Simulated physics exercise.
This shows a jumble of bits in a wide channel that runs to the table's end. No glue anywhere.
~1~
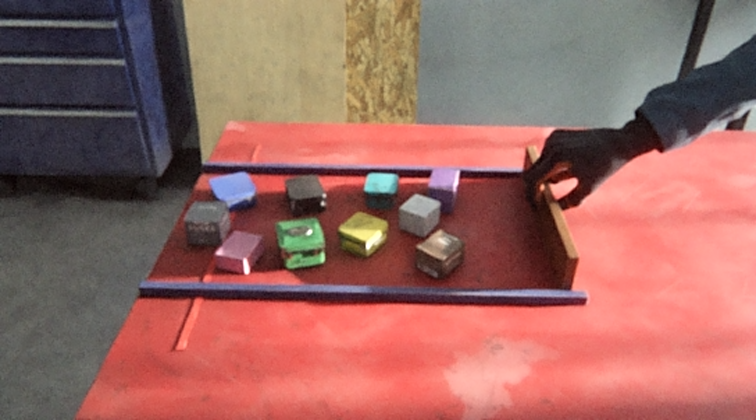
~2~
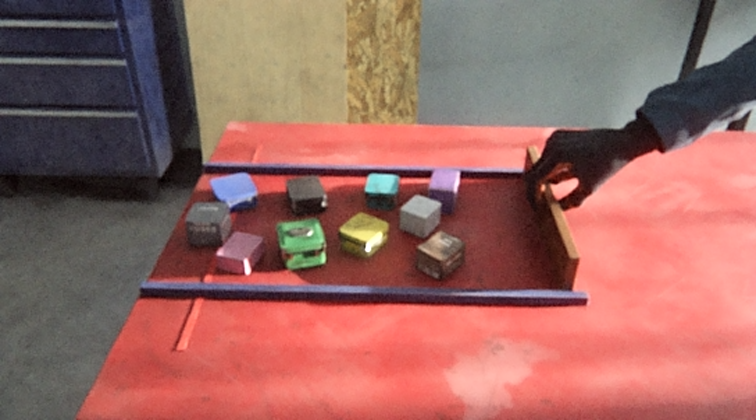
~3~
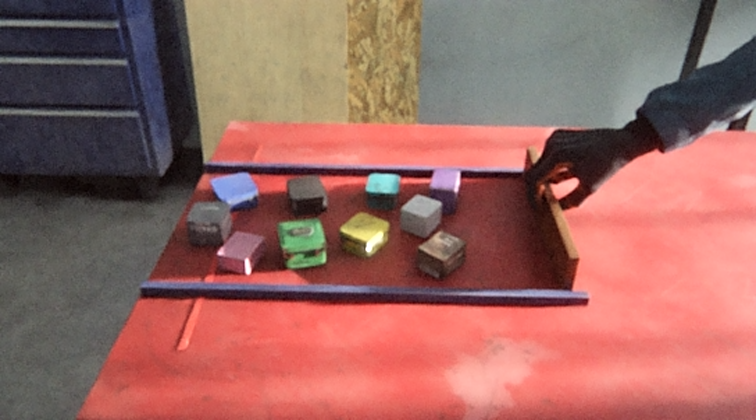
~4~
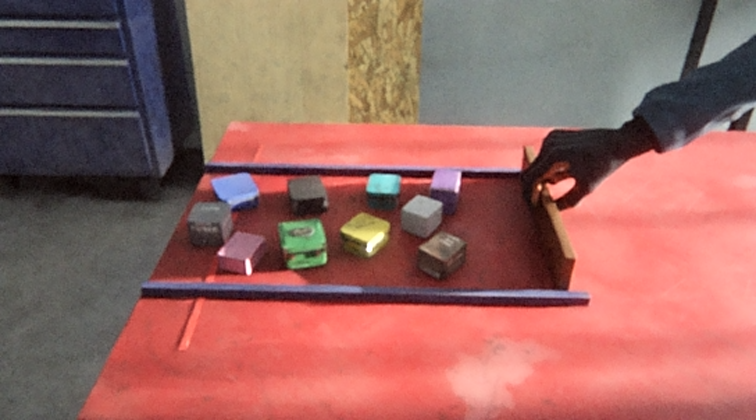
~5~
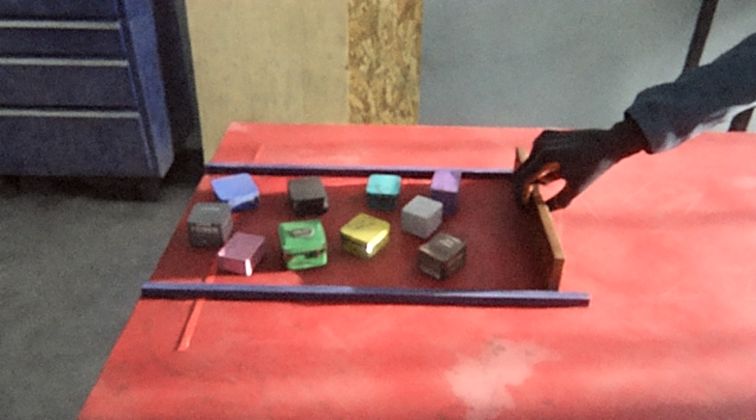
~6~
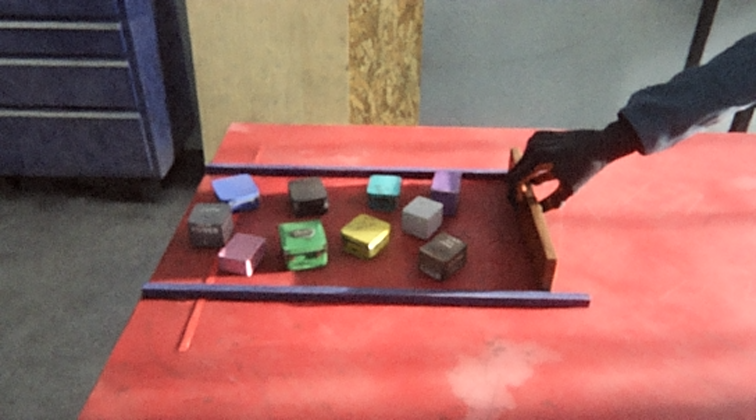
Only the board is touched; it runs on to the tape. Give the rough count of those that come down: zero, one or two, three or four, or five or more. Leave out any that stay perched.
The number that fall off is three or four.
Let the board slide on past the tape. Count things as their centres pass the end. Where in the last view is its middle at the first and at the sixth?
About (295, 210), then (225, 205).
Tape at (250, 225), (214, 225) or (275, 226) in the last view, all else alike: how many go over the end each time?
In that order 3, 6 and 1.
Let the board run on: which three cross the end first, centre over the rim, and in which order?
Earliest first: The blue case, then the pink block, then the black case.
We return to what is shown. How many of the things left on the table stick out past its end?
The number is 3.
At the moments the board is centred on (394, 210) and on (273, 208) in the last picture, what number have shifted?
The counts are 5 and 10.
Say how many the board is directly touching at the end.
4 of them.
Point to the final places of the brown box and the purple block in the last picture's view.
Near (193, 268) and (228, 189).
Soon after, none off yet; grey box at rest near (211, 225); blue case at rest near (236, 195); pink block at rest near (243, 254).
Then, none off yet; grey box moving near (207, 223); blue case moved a little near (216, 193); pink block moved a little near (219, 255).
At rest, the number that fall off is three or four; fallen, black case, pink block and blue case.
